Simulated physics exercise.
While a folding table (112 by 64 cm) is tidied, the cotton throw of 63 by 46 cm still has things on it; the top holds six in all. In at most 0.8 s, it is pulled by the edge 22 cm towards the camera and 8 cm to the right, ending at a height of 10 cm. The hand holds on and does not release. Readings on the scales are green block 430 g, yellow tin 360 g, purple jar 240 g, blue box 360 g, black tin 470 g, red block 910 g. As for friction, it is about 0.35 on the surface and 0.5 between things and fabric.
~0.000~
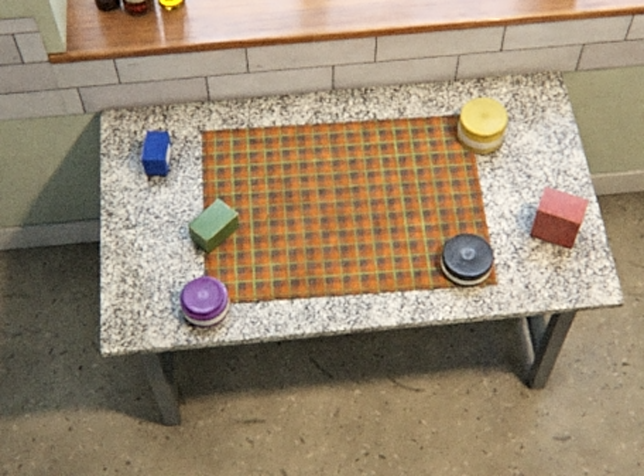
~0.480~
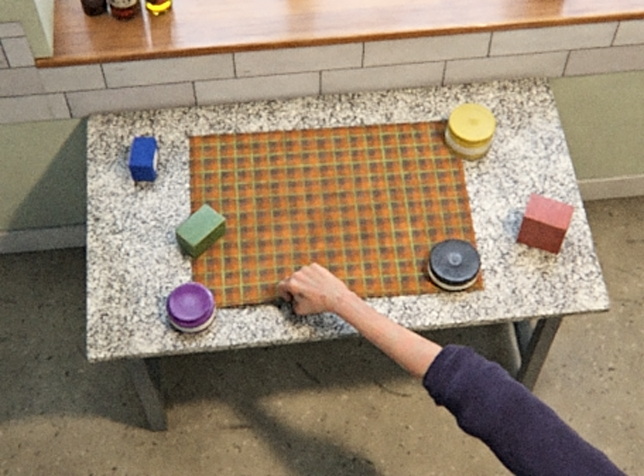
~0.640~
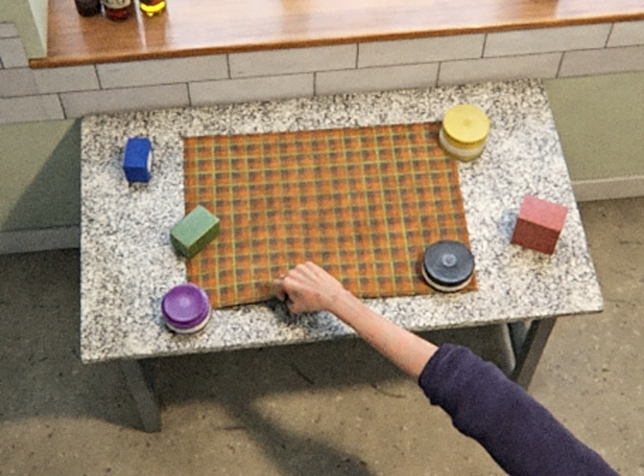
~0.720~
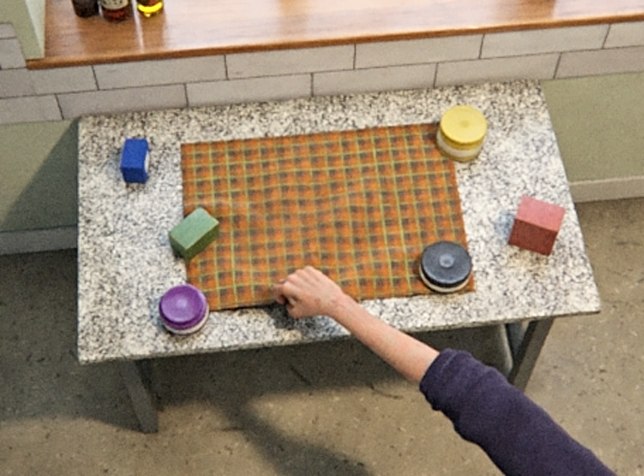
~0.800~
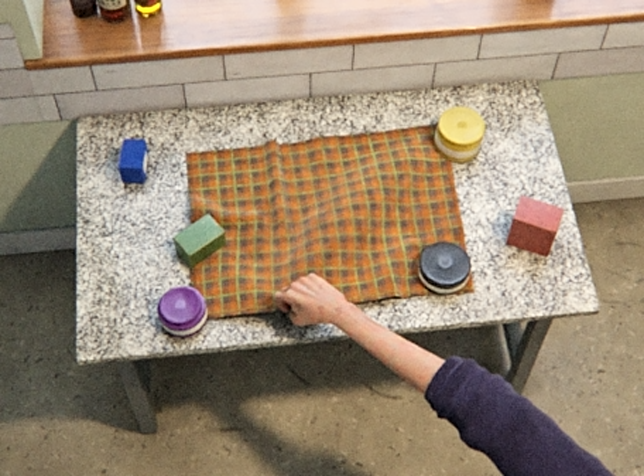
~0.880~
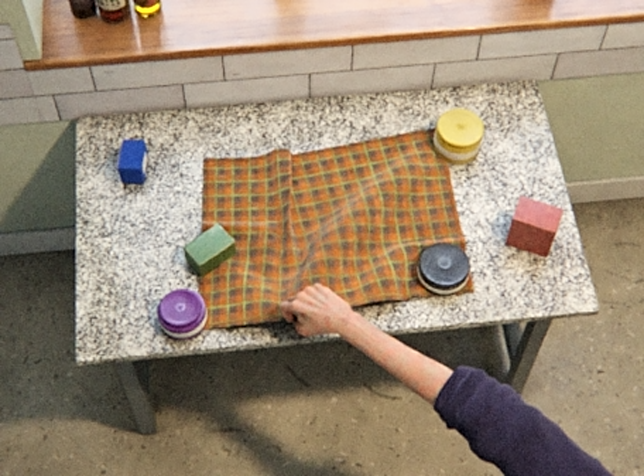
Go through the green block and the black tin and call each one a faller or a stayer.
Green block: Stayer. Black tin: Stayer.
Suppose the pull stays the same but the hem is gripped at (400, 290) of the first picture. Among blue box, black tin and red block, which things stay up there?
Log - blue box: Still on top; black tin: Off the top; red block: Still on top.
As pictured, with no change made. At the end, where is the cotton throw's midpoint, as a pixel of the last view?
(332, 268), roughly.
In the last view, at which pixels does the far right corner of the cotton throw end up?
In the final picture it's somewhere around (363, 172).
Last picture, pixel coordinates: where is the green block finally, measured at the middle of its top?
In the last view, the top sits at about (254, 315).
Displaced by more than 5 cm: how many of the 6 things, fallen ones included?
In total, 1 of them qualify.
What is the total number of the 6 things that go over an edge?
0.
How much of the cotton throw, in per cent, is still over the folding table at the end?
Around 80 percent.
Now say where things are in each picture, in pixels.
Shows, green block (213, 219); black tin (468, 254); cotton throw corners (202, 131), in the first picture.
Shows, cotton throw corners (189, 136); grip (290, 300), in the second picture.
Shows, cotton throw corners (184, 137); grip (285, 298), in the third picture.
Shows, green block (193, 227); cotton throw corners (181, 144); grip (285, 303), in the fourth picture.
Shows, green block (199, 234); cotton throw corners (186, 153); grip (287, 310), in the fifth picture.
Shows, green block (209, 244); black tin (445, 264); cotton throw corners (204, 159); grip (293, 320), in the sixth picture.
After 1.0 s, 95 % of the cotton throw is still over the top; green block 11 cm off its start, purple jar 2 cm off its start, yellow tin 1 cm off its start.
After 1.1 s, 90 % of the cotton throw is still over the top; green block 19 cm off its start, black tin 2 cm off its start, purple jar 2 cm off its start.
After 1.3 s, 85 % of the cotton throw is still over the top; green block 23 cm off its start at (250, 304), black tin 3 cm off its start at (439, 275), purple jar 2 cm off its start at (181, 311).
After 1.4 s, 80 % of the cotton throw is still over the top; green block 26 cm off its start, black tin 4 cm off its start, purple jar 2 cm off its start.
After 3.0 s, 80 % of the cotton throw is still over the top; green block 26 cm off its start at (254, 315), black tin 4 cm off its start at (437, 278), purple jar 2 cm off its start at (181, 311), yellow tin 1 cm off its start at (460, 129).
